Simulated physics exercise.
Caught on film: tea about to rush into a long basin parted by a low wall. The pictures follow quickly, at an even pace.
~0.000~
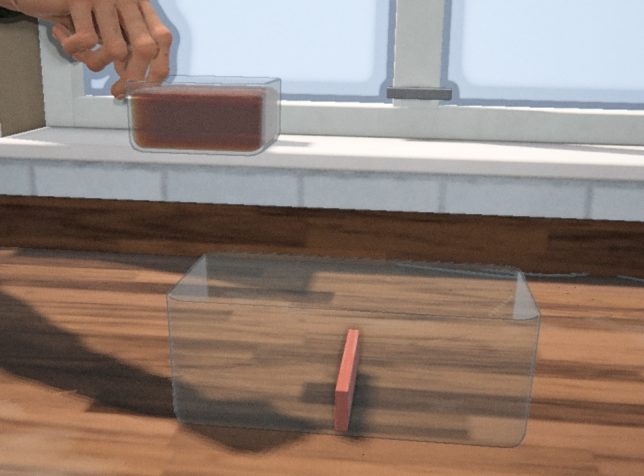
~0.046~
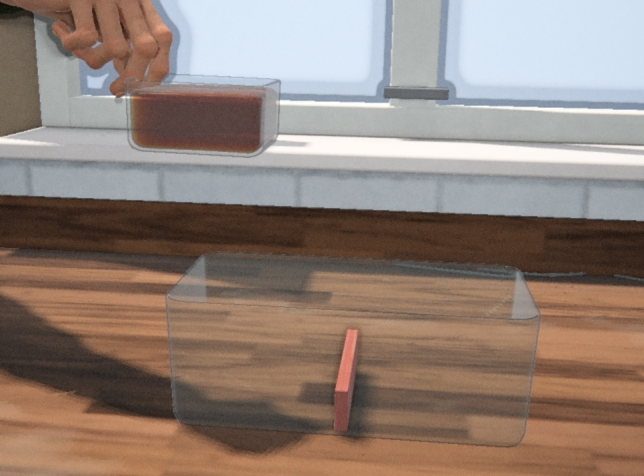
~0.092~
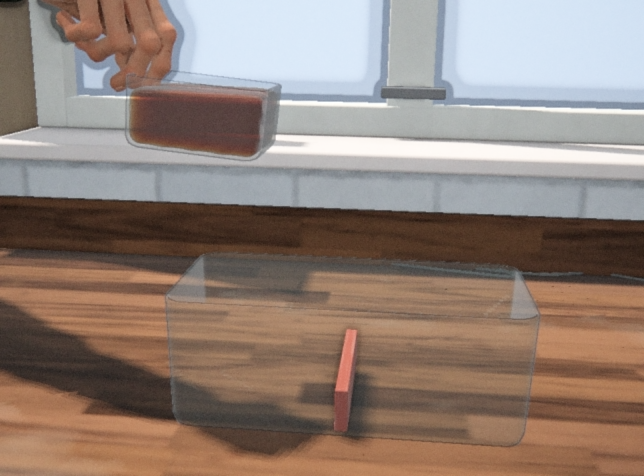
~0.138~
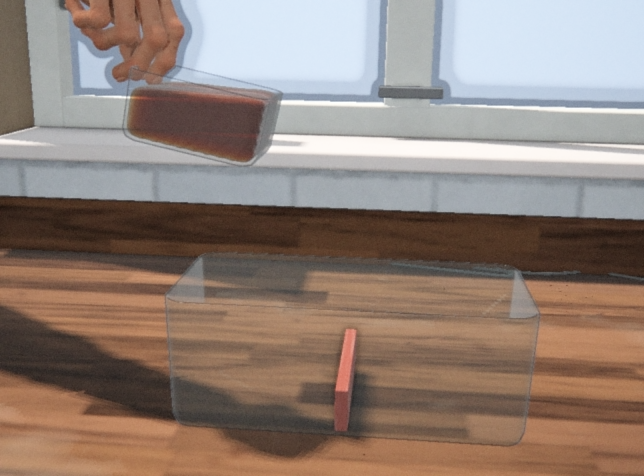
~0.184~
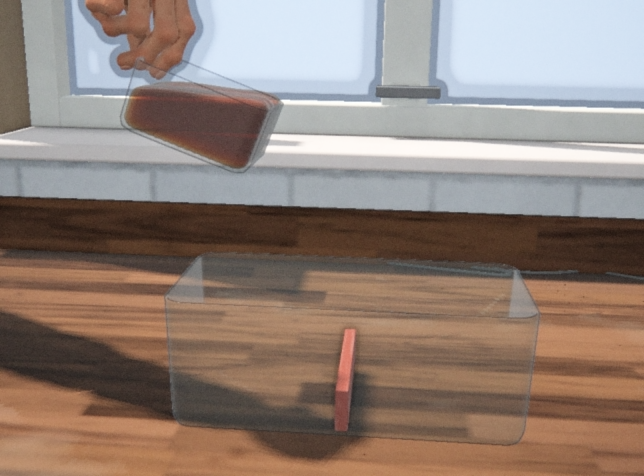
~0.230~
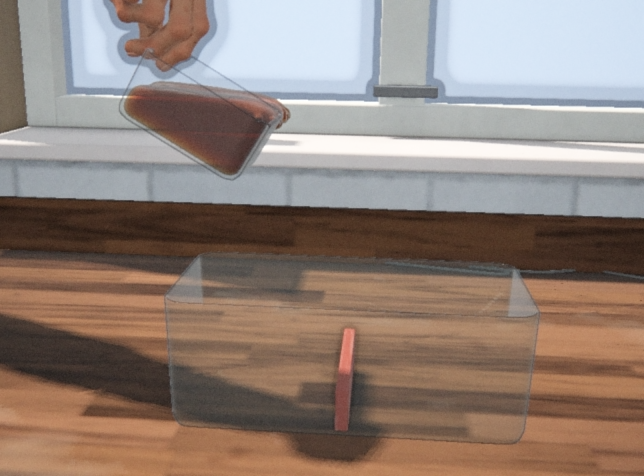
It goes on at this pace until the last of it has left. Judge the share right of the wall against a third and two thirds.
It comes to from a third to two thirds.
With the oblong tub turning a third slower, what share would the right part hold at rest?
Roughly 60 in a hundred.
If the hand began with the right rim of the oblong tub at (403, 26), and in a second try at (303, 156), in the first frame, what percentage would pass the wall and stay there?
Roughly 80 per cent, and 65 per cent.
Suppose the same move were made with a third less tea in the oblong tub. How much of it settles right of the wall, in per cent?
It comes to 15 per cent or so.
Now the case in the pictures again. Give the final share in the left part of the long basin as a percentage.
Roughly 50 in a hundred.
A moment on, the oblong tub is tipped on its side and 23 per cent is still to pour, 10 is left of the wall and 16 right of it.
Next, the oblong tub is tipped on its side and 7 per cent is still to pour, 36 is left of the wall and 51 right of it.
Then the oblong tub is tipped on its side and 2 per cent is still to pour, 44 is left of the wall and 50 right of it.
Later the oblong tub is tipped on its side and 1 per cent is still to pour, 47 is left of the wall and 50 right of it.
Finally, 49 per cent lies left of the wall, 50 right of it and 1 outside.
